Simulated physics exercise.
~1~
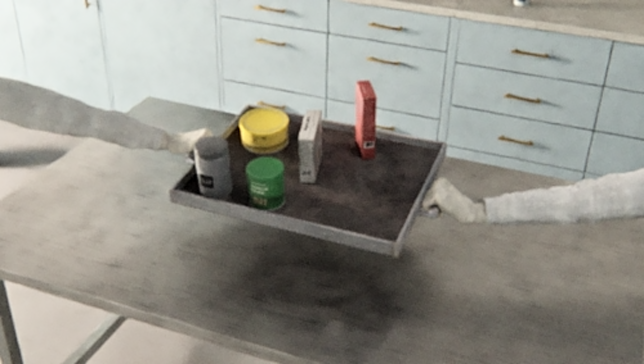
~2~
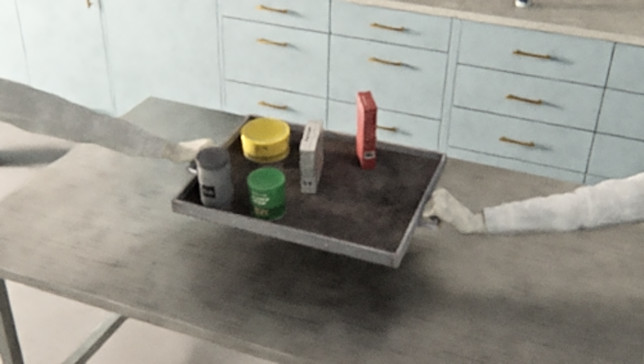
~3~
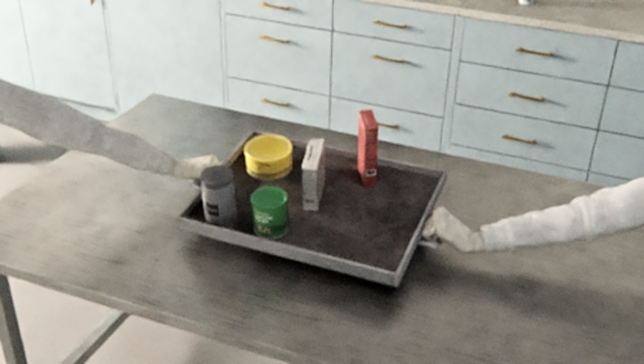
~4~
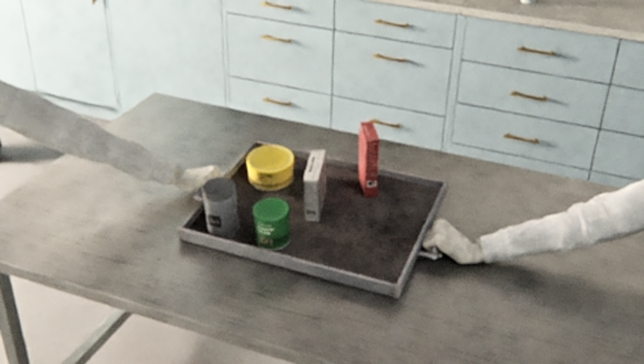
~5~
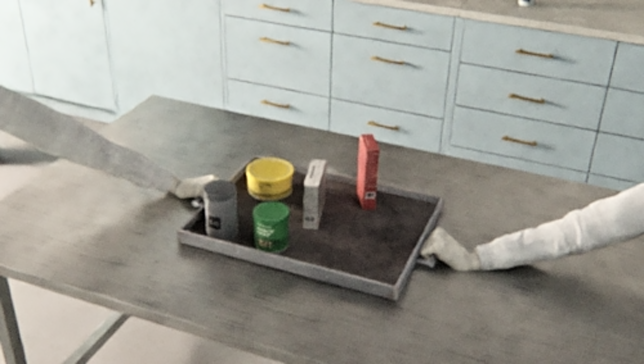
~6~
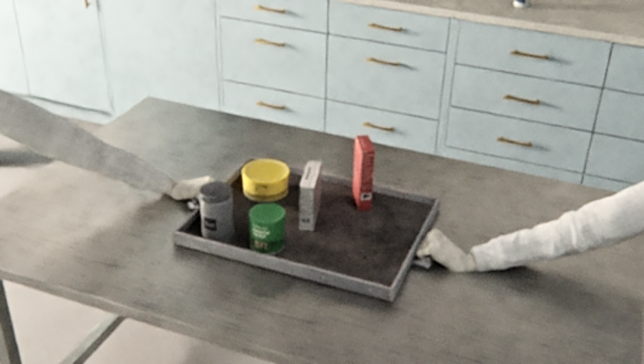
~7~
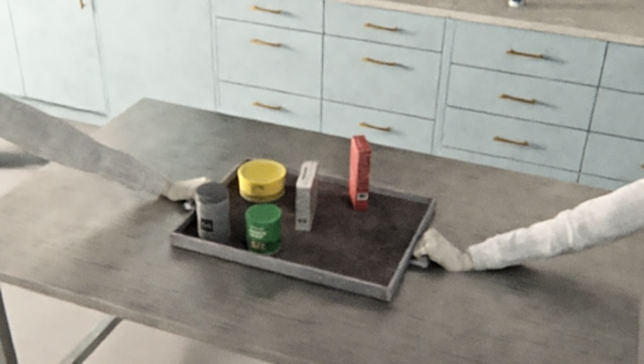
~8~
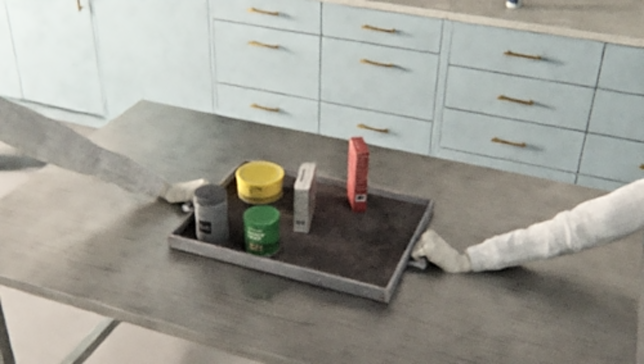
The clip opens on two gloved hands, one at each end, holding a dark rimmed tray above a grey table in front of pale blue drawers. On it stand a grey jar and green tin at the left, a yellow tub behind them, a white packet near the middle and a tall red packet toward the back. The hands lower the tray steadily until it comes down onto the tabletop. The red packet stays upright throughout, and nothing topples. At the end the tray rests flat, both hands still at its ends and every item standing much where it began.
